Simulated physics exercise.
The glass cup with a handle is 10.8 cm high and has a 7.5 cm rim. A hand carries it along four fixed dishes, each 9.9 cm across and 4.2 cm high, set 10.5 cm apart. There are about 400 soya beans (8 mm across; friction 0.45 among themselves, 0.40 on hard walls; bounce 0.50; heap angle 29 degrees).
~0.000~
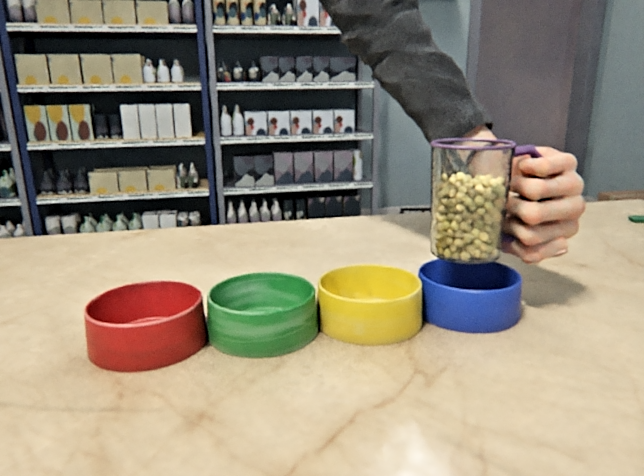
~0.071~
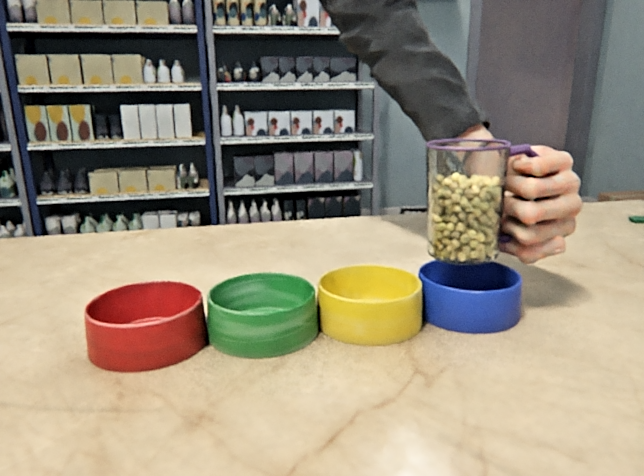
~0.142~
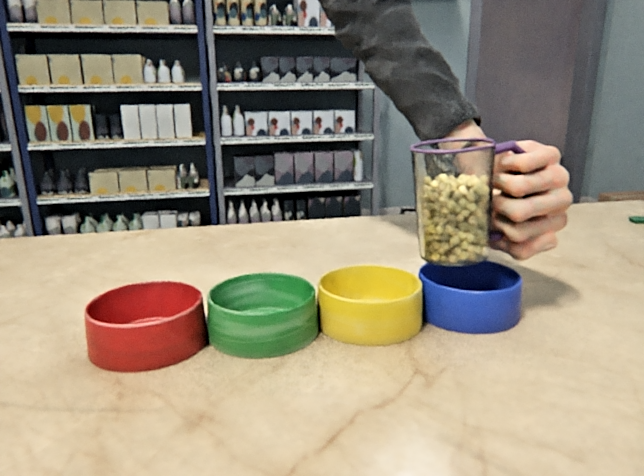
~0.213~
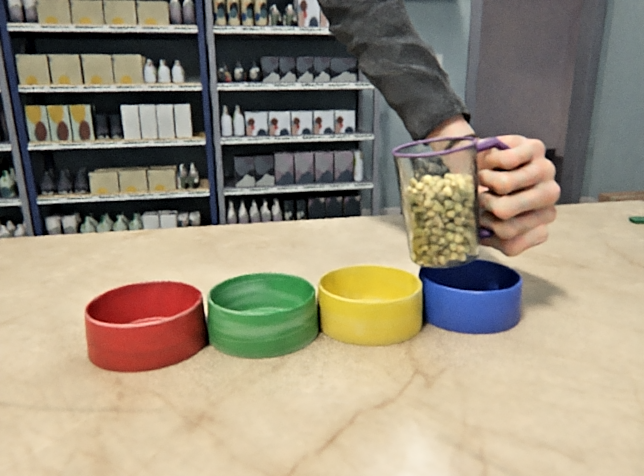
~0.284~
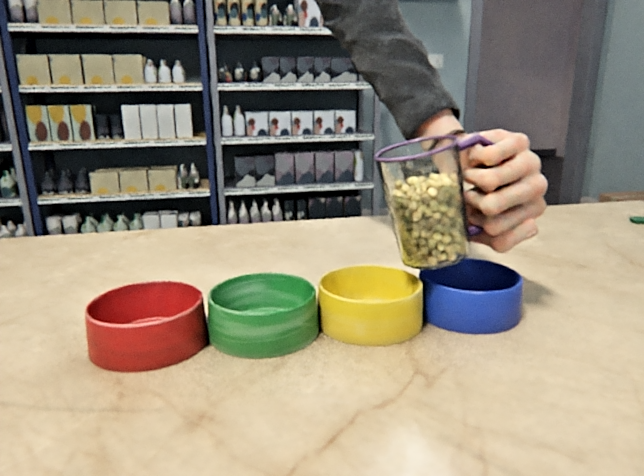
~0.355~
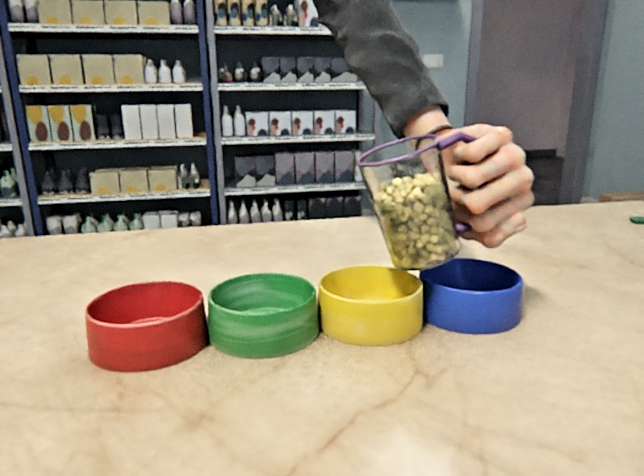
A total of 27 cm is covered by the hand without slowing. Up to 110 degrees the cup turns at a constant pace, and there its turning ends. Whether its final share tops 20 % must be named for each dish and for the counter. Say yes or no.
Red: Yes, blue: No, green: No, yellow: No, counter: No.
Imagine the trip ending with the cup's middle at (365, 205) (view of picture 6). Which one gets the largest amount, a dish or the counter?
Result: Largest portion at green.
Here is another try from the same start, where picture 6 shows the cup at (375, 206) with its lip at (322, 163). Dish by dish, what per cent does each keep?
Red 90; blue 0; green 0; yellow 0.
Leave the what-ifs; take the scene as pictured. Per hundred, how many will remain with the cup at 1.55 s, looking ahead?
I'd put it at roughly 100 per cent.
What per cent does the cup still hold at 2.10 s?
Some 45 %.
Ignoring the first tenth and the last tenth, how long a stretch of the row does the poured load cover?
Roughly 7 cm of the row.
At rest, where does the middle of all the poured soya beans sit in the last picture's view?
Approximately (133, 323) in the last picture.
Then, at 1.07 s, tilt 61 degrees; cup holds 100 %.
After 1.55 s, tilt 90 degrees; cup holds 100 %.
Then, at 2.10 s, tilt 110 degrees; cup holds 45 %, red 55 %.
By 3.9 s all is still; red 90 %, blue 0 %, green 0 %, yellow 0 %, counter 10 %.
